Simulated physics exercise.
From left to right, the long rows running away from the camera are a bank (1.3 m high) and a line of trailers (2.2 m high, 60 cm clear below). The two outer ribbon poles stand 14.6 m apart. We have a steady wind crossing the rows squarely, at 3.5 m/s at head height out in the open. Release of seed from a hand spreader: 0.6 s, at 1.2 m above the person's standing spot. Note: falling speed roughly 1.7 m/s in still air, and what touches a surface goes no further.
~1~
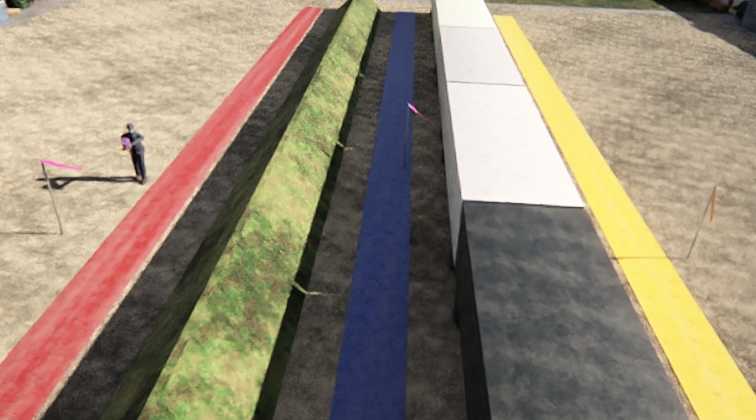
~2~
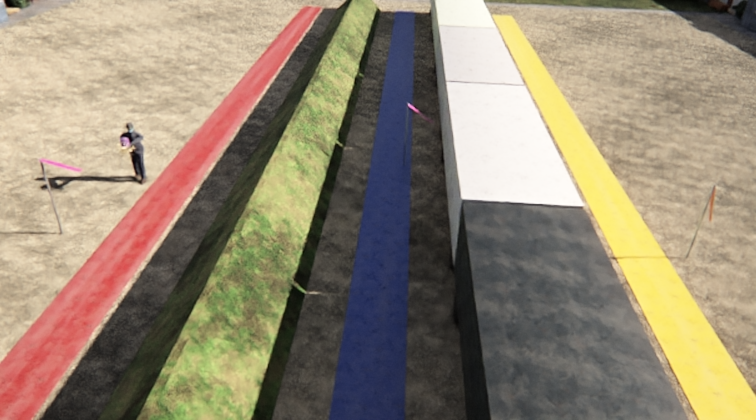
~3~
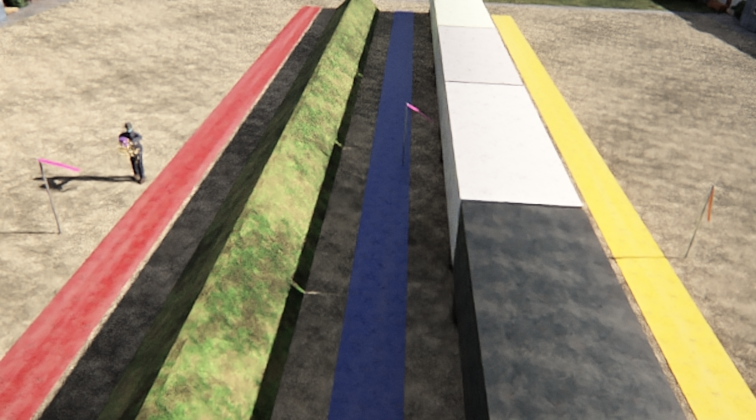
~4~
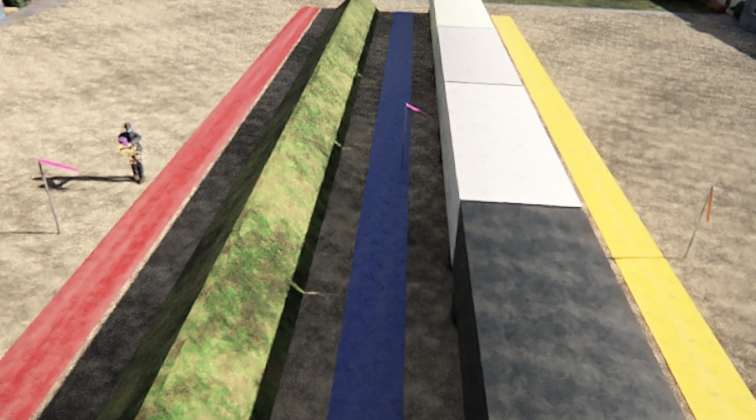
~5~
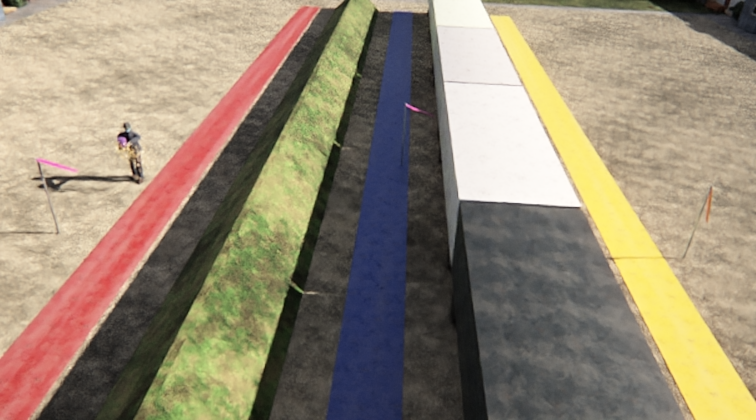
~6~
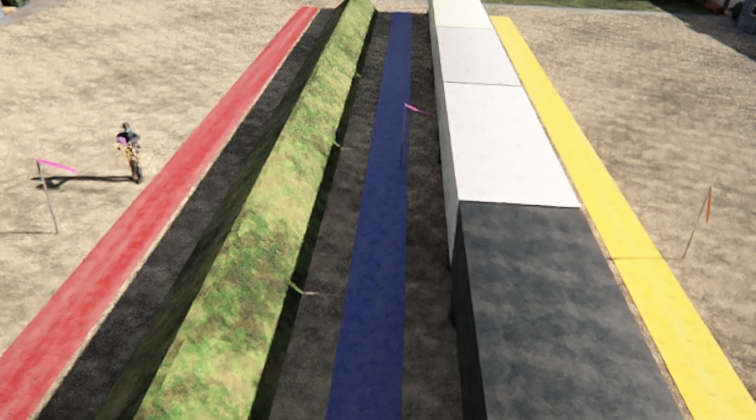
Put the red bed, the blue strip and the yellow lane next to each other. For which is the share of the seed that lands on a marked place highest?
Highest for red.
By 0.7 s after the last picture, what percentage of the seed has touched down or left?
Near 50 %.
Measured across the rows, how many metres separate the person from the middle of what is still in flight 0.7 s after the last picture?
That distance is some 1.5 m.
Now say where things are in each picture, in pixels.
The left ribbon ends at (82, 170), leaning 80 degrees to the right, the seed in the air spans x = 115 to 130 around y = 150 and it comes from (126, 147), in the first picture.
The right ribbon ends at (710, 221), hanging almost straight, the seed in the air spans x = 120 to 135 around y = 150, the blue one passes (384, 236), the yellow one passes (638, 252) and the red one passes (146, 222), in the second picture.
The inner ribbon ends at (433, 122), leaning 60 degrees to the right, the seed in the air spans x = 120 to 135 around y = 150 and the top of the line of trailers crosses (500, 133), in the third picture.
The left ribbon ends at (79, 171), leaning 80 degrees to the right, the seed in the air spans x = 115 to 145 around y = 155, the blue one passes (387, 187), the yellow one passes (606, 200) and the red one passes (181, 175), in the fourth picture.
The right ribbon ends at (707, 222), leaning 10 degrees to the right and the seed in the air spans x = 120 to 150 around y = 155, in the fifth picture.
The inner ribbon ends at (434, 115), leaning 70 degrees to the right, the seed in the air spans x = 120 to 160 around y = 155 and the top of the bank crosses (273, 154), in the sixth picture.
Then, 0.7 s after the last picture, 50 % is in the air or yet to come; 0 % lies on the blue strip, 0 % on the yellow lane and 44 % on the red bed; the middle of what still flies is 0.4 m above the low ground, near (176, 180).
Then, 1.5 s after the last picture, 3 % is in the air or yet to come; 0 % lies on the blue strip, 0 % on the yellow lane and 63 % on the red bed.
Then, 3.0 s after the last picture, 0 % is in the air or yet to come; 0 % lies on the blue strip, 0 % on the yellow lane and 63 % on the red bed.
Then, 7.5 s after the last picture, 0 % is in the air or yet to come; 0 % lies on the blue strip, 0 % on the yellow lane and 63 % on the red bed.
Then, 44.5 s after the last picture, 0 % is in the air or yet to come; 0 % lies on the blue strip, 0 % on the yellow lane and 63 % on the red bed.
